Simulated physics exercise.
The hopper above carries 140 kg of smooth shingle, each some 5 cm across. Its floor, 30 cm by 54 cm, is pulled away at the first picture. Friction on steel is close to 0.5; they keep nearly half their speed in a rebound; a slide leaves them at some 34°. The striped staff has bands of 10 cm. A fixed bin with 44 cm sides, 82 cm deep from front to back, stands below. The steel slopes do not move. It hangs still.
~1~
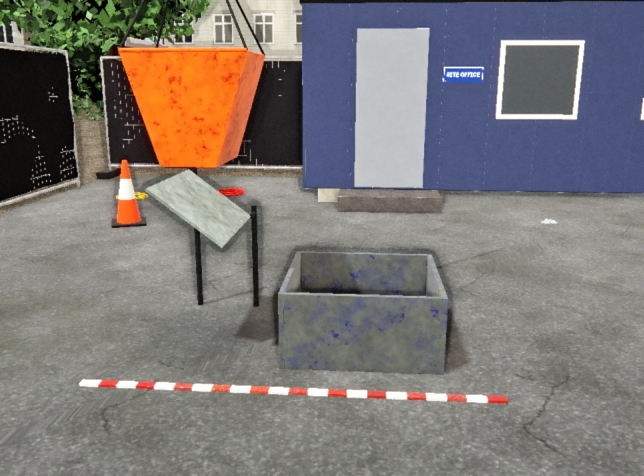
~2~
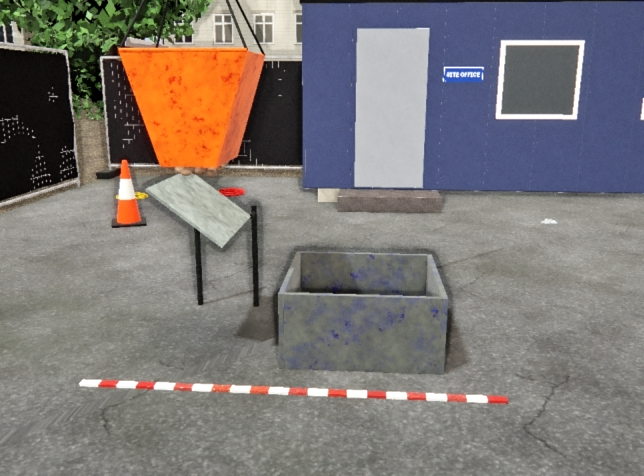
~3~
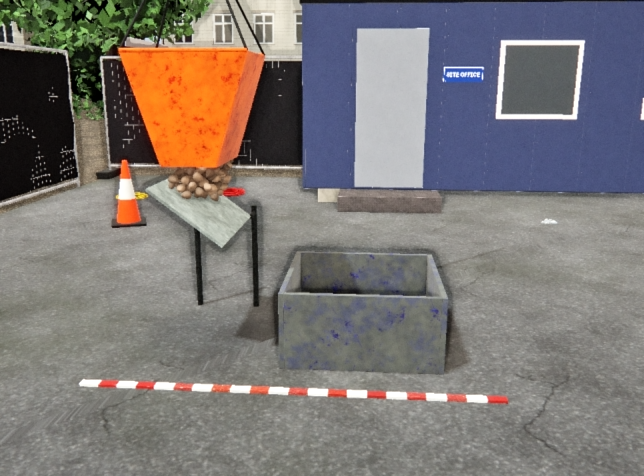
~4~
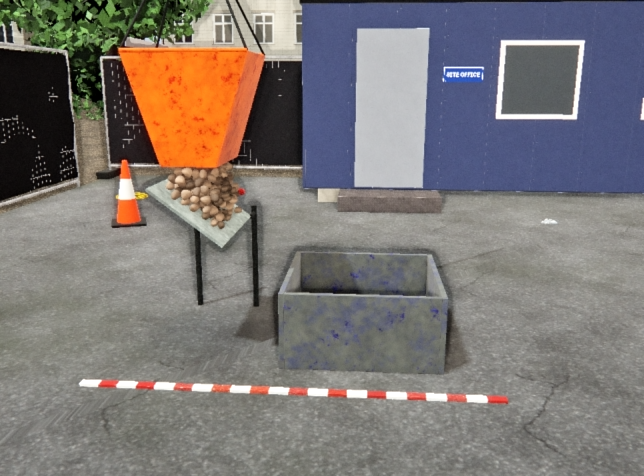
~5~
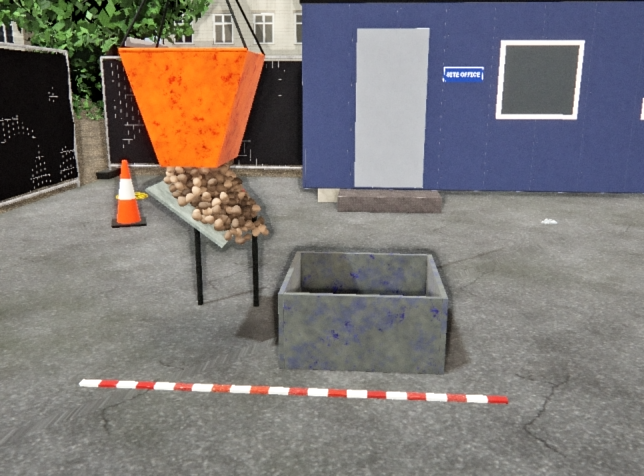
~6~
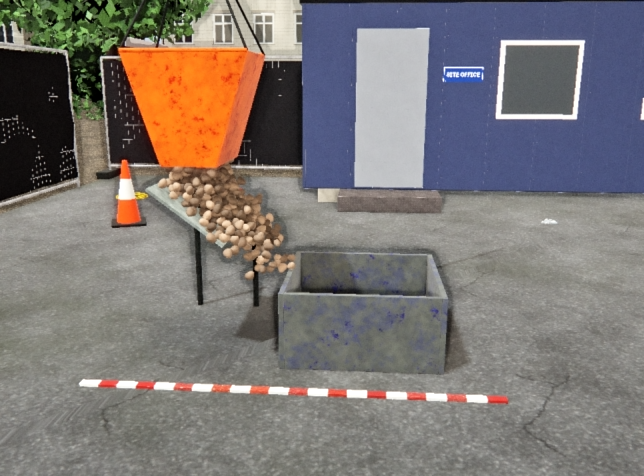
We see an orange hopper hanging still above a sloping grey slab as rounded brown stones emerge from its underside, spread down the slab to the right, and begin dropping off its lower edge beside an open speckled box.
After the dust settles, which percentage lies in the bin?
Close to 19 in a hundred.
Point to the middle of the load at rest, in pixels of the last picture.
Their middle is at about (277, 329).
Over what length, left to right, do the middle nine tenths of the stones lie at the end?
Roughly 130 cm.
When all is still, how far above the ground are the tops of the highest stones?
About 18 cm.
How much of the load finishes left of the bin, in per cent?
Near 65 in a hundred.
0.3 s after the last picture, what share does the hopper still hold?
About 0 per cent.
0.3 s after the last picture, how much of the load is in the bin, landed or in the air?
About 5 per cent by then.
Then, 0.3 s after the last picture, 0 % in the hopper, 37 % on the steel, 53 % falling or lying left of the bin, 7 % falling or lying in the bin, 2 % falling or lying beside or right of the bin; the stones farthest right are at (367, 316).
Then, 0.7 s after the last picture, 0 % in the hopper, 2 % on the steel, 69 % falling or lying left of the bin, 18 % falling or lying in the bin, 12 % falling or lying beside or right of the bin; the stones farthest right are at (426, 332).
Then, 1.3 s after the last picture, 0 % in the hopper, 66 % falling or lying left of the bin, 19 % falling or lying in the bin, 14 % falling or lying beside or right of the bin; the stones farthest right are at (438, 327).
Then, 2.2 s after the last picture, 0 % in the hopper, 66 % falling or lying left of the bin, 19 % falling or lying in the bin, 15 % falling or lying beside or right of the bin; the stones farthest right are at (449, 340).
Then, 4.1 s after the last picture, 0 % in the hopper, 66 % left of the bin, 19 % in the bin, 15 % beside or right of the bin; the stones farthest right are at (449, 340).
